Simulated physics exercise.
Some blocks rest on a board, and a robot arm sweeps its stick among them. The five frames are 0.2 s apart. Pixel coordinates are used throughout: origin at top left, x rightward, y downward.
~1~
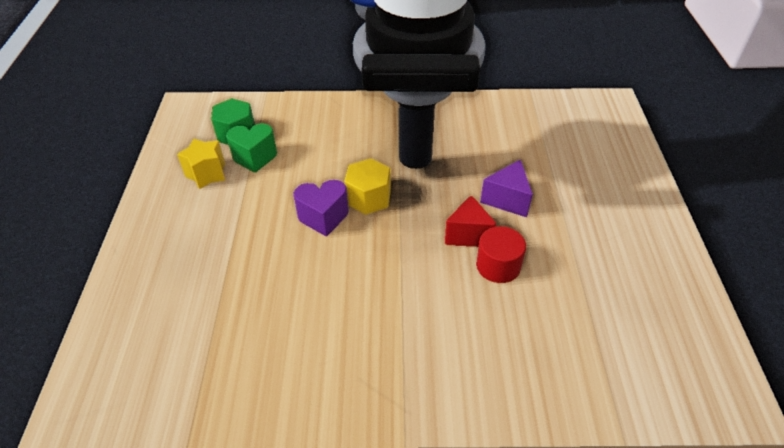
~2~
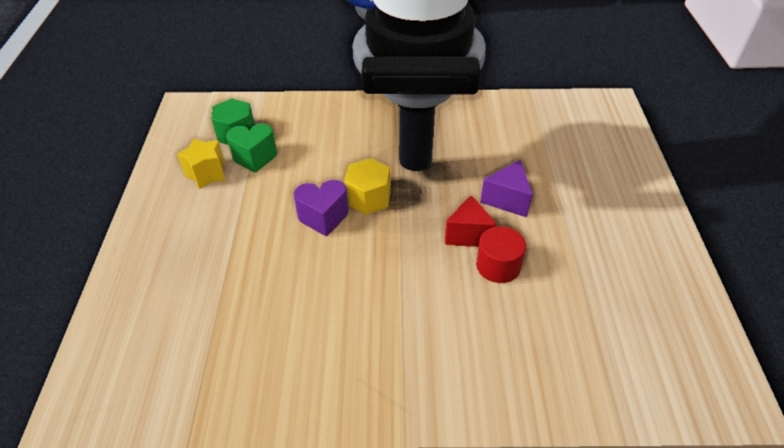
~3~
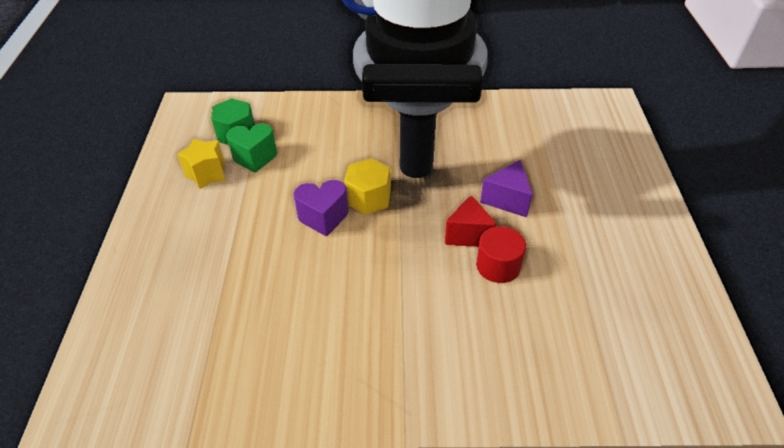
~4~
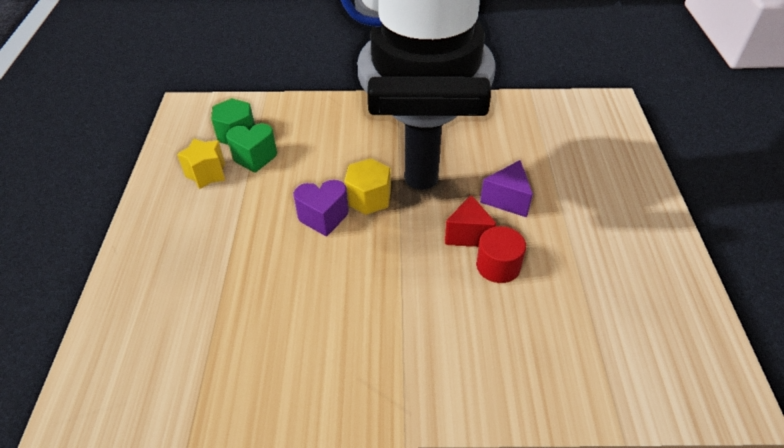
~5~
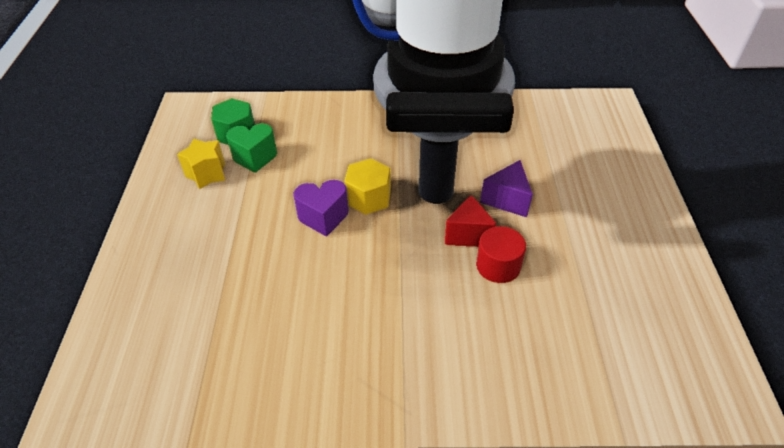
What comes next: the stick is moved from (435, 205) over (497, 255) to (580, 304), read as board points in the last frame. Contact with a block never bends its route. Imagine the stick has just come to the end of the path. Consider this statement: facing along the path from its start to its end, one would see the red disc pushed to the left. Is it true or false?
This is false.
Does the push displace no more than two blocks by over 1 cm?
Answer: Yes.
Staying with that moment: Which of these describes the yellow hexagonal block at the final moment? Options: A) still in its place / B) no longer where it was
Correct choice: A.
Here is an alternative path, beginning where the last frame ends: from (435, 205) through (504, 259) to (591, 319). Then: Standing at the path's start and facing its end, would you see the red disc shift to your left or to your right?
Goes right.
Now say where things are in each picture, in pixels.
In the first picture, stick's lower end at (416, 158); yellow hexagonal block at (368, 174); red three-sided block at (471, 213); red disc at (503, 243); purple three-sided block at (512, 177).
In the second picture, stick at (416, 161); blocks still.
In the third picture, stick at (417, 167); blocks still.
In the fourth picture, stick at (421, 178); blocks still.
In the fifth picture, stick at (436, 192); yellow hexagonal block at (368, 174); red three-sided block at (471, 213); red disc at (503, 243); purple three-sided block at (512, 177).
On the path given first. One third of the way, stick at (477, 226); red three-sided block at (508, 233), turned 15° anticlockwise; red disc at (521, 262).
Two thirds of the way, stick at (527, 260); red three-sided block at (565, 264); red disc at (546, 294).
At the end, stick at (585, 292); yellow hexagonal block still; red three-sided block at (627, 294); red disc at (551, 303); purple three-sided block still.
